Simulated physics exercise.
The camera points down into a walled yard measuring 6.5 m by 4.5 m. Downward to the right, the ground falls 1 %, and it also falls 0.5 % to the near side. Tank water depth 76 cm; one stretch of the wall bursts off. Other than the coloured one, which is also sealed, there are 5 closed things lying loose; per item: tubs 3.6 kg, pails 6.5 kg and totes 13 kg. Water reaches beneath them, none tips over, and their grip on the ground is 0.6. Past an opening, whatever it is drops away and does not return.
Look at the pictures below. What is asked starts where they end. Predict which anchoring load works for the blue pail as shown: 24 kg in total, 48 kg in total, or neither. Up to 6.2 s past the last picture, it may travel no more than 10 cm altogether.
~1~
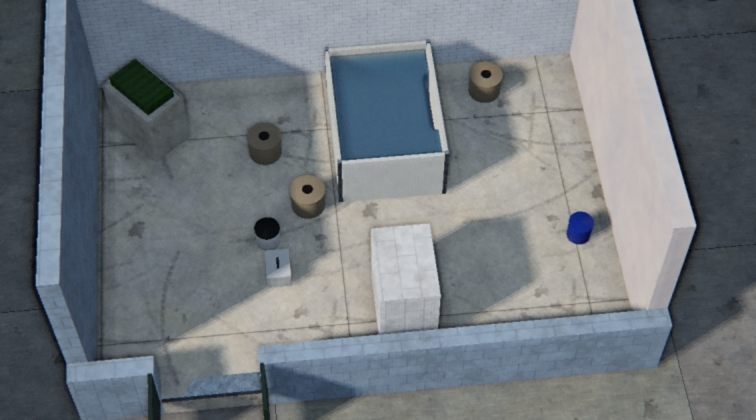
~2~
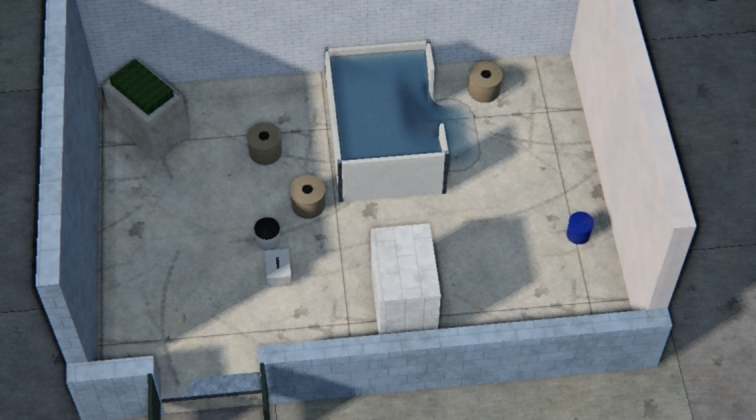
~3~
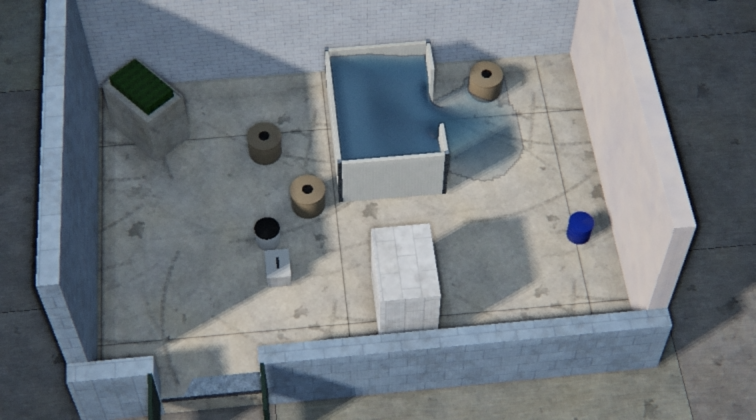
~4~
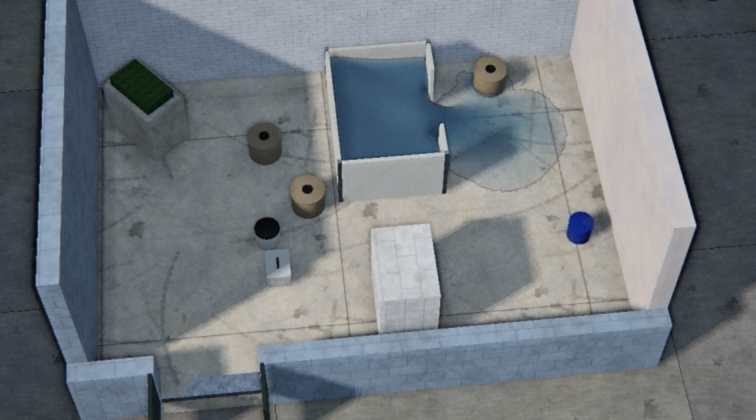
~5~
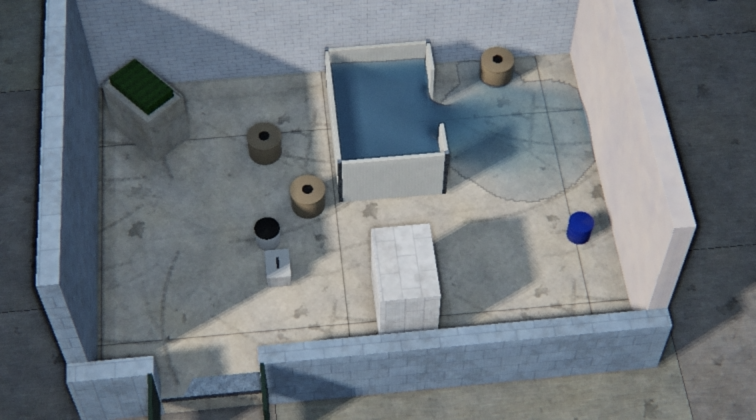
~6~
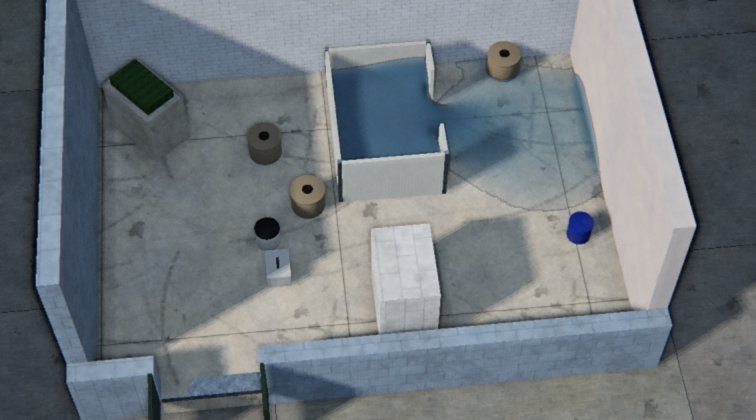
Answer: Only 48 kg suffices.
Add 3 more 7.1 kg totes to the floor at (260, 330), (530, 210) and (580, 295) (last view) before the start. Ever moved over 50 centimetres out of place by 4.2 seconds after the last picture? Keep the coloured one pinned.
Results, in sequence: Not exceeded / exceeded / exceeded.
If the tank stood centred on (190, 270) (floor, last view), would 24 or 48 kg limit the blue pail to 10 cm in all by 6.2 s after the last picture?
Result, then: Lighter one suffices.
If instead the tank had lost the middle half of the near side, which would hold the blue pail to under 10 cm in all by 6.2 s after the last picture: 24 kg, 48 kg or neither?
In that case, even the light one works.
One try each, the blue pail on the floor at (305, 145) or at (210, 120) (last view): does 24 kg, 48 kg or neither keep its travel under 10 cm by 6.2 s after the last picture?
Try 1: Lesser mass sufficient. Try 2: Lesser mass sufficient.
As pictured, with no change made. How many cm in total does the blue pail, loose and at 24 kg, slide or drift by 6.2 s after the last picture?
It covers about 40 cm altogether.
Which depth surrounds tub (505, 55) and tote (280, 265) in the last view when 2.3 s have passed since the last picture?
First about 20 cm, second about 0 cm.
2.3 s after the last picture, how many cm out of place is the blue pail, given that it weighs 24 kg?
Around 30 centimetres out of place.
Then, 0.6 s after the last picture the blue pail would be 0 cm from its start with 24 kg and 0 cm from its start with 48 kg; 7 cm of water round it then.
Then, 2.3 s after the last picture the blue pail would be 29 cm from its start with 24 kg and 0 cm from its start with 48 kg; 14 cm of water round it then.
Then, 4.2 s after the last picture the blue pail would be 40 cm from its start with 24 kg and 0 cm from its start with 48 kg; 10 cm of water round it then.
Then, 6.2 s after the last picture the blue pail would be 40 cm from its start with 24 kg and 0 cm from its start with 48 kg; 14 cm of water round it then.
